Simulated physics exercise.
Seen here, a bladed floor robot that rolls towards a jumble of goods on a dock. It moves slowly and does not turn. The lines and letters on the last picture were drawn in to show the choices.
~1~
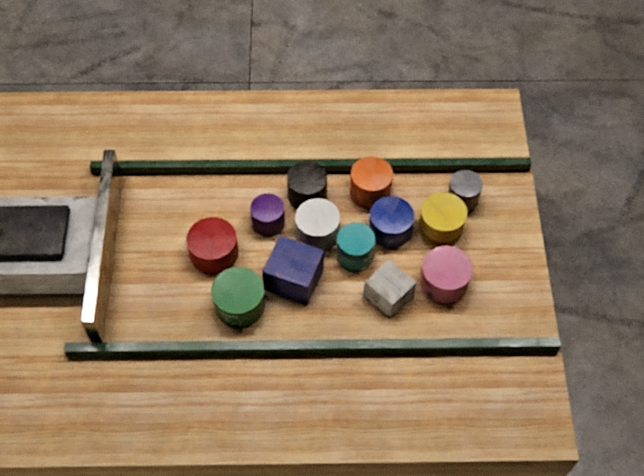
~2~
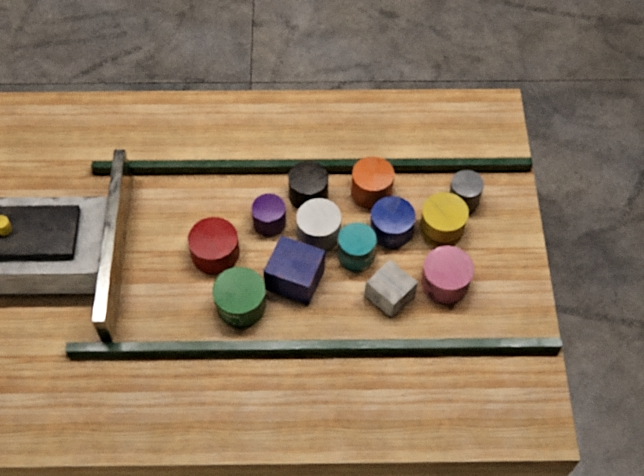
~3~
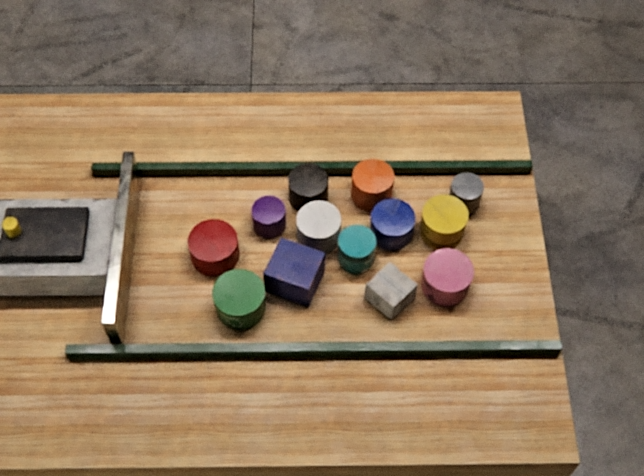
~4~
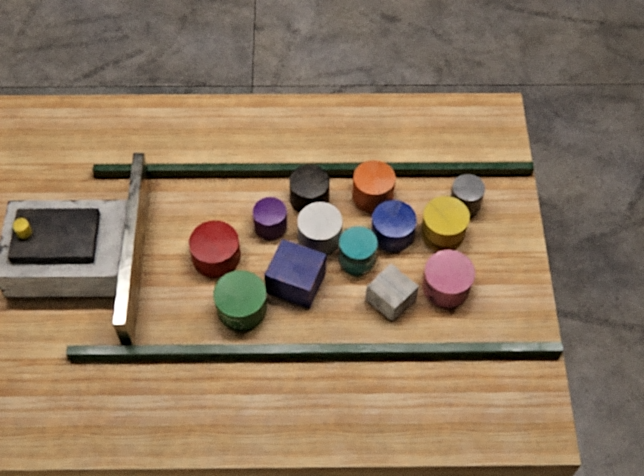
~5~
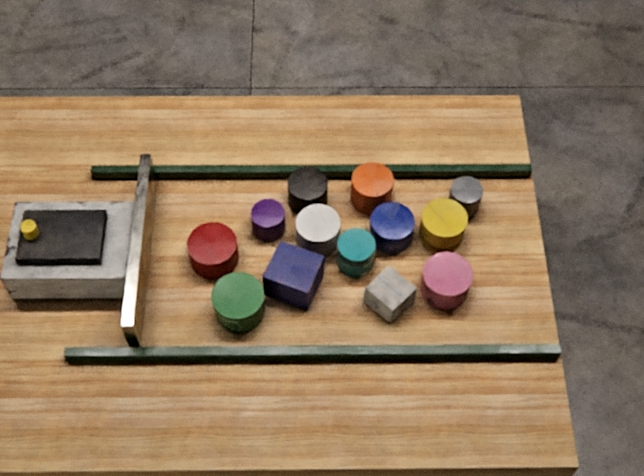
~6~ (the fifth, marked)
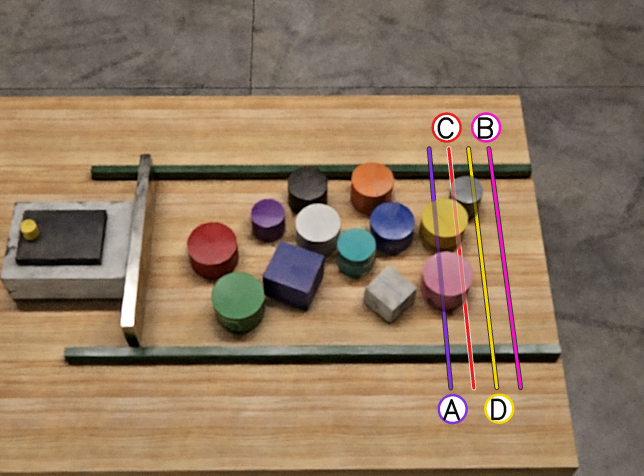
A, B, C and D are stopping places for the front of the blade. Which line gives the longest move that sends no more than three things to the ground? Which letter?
No farther than A.
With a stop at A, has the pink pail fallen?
By then, yes.
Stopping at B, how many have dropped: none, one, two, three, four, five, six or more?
By then, six or more.
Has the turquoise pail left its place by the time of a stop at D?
By then, yes.
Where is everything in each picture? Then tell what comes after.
The first frame shows pink pail (446, 275); purple canister (268, 215); orange canister (371, 183).
The second frame shows robot (41, 231); blue crate (295, 270).
The third frame shows robot (51, 233); blue canister (392, 224).
The fourth frame shows robot (61, 234); white parcel (392, 293).
The fifth frame shows robot (68, 236); red canister (213, 250); grey canister (465, 198); turquoise pail (356, 253).
On the marked copy, A at (439, 259); B at (504, 259); C at (460, 259); D at (482, 259).
With A. Early on, robot (177, 235); blue canister (395, 226); green pail (277, 302).
Further on, robot (285, 234); pink pail (493, 272); yellow pail (486, 231).
At the end, robot (372, 234); yellow pail over the edge; white parcel over the edge; three fallen.
As for the rest, B drops nine; C drops five; D drops eight.
